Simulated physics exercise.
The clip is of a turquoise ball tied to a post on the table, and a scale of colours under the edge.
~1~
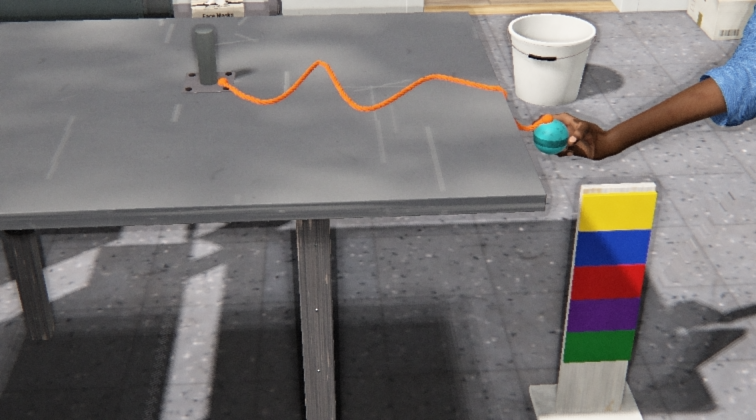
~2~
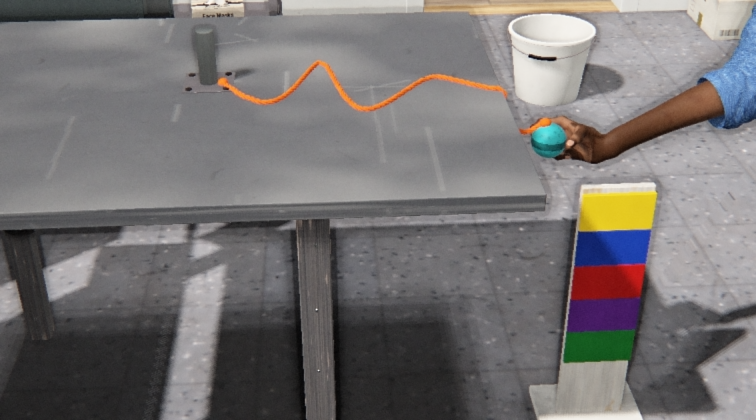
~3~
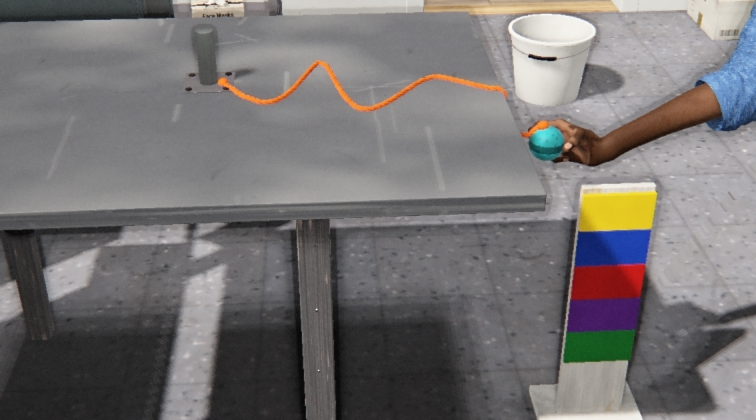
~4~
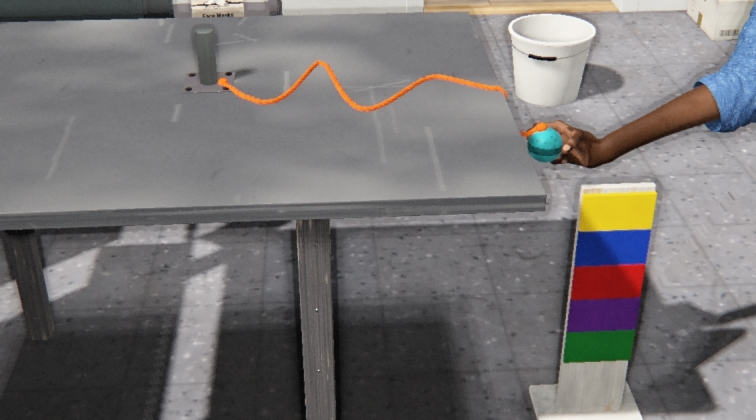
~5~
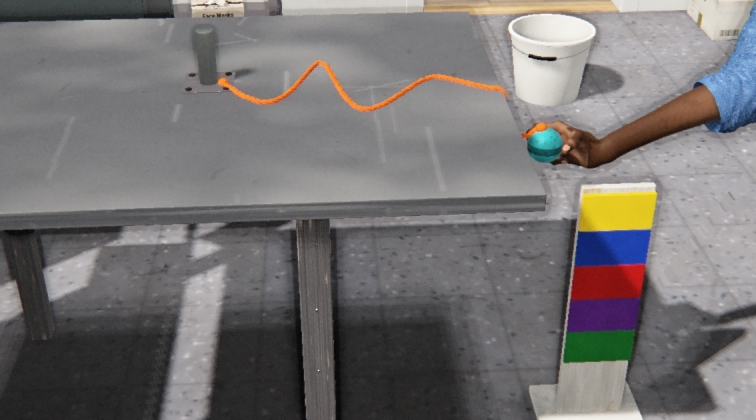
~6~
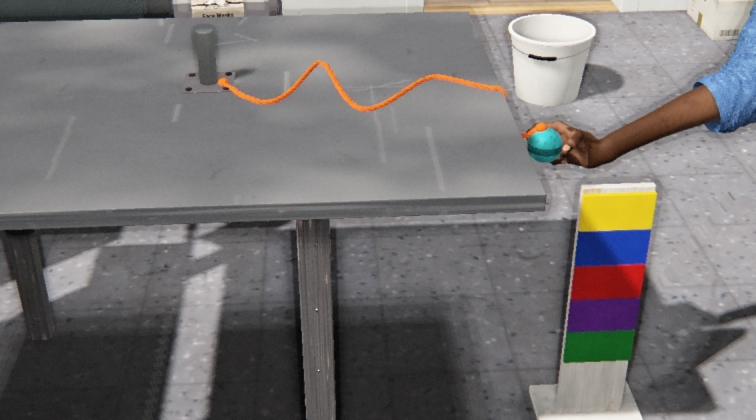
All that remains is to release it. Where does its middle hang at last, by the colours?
The green one.
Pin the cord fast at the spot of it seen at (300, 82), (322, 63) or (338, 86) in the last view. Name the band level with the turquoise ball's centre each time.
Taking them in turn: Purple; red; blue.
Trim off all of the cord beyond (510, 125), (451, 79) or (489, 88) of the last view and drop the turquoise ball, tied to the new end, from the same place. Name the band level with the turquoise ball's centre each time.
Try by try: Purple; blue; red.
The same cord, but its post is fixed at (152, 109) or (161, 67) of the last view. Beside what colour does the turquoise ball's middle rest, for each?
Try by try: Purple; purple.
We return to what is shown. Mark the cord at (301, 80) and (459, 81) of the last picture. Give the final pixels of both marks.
About (359, 84), and the other about (489, 236).
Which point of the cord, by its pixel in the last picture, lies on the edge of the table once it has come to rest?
At (346, 98), roughly.
Soon after, ball near (498, 337); level with green.
After that, ball near (476, 337); level with green.
In the end, ball near (479, 340); level with green. The cord holds its middle at green.
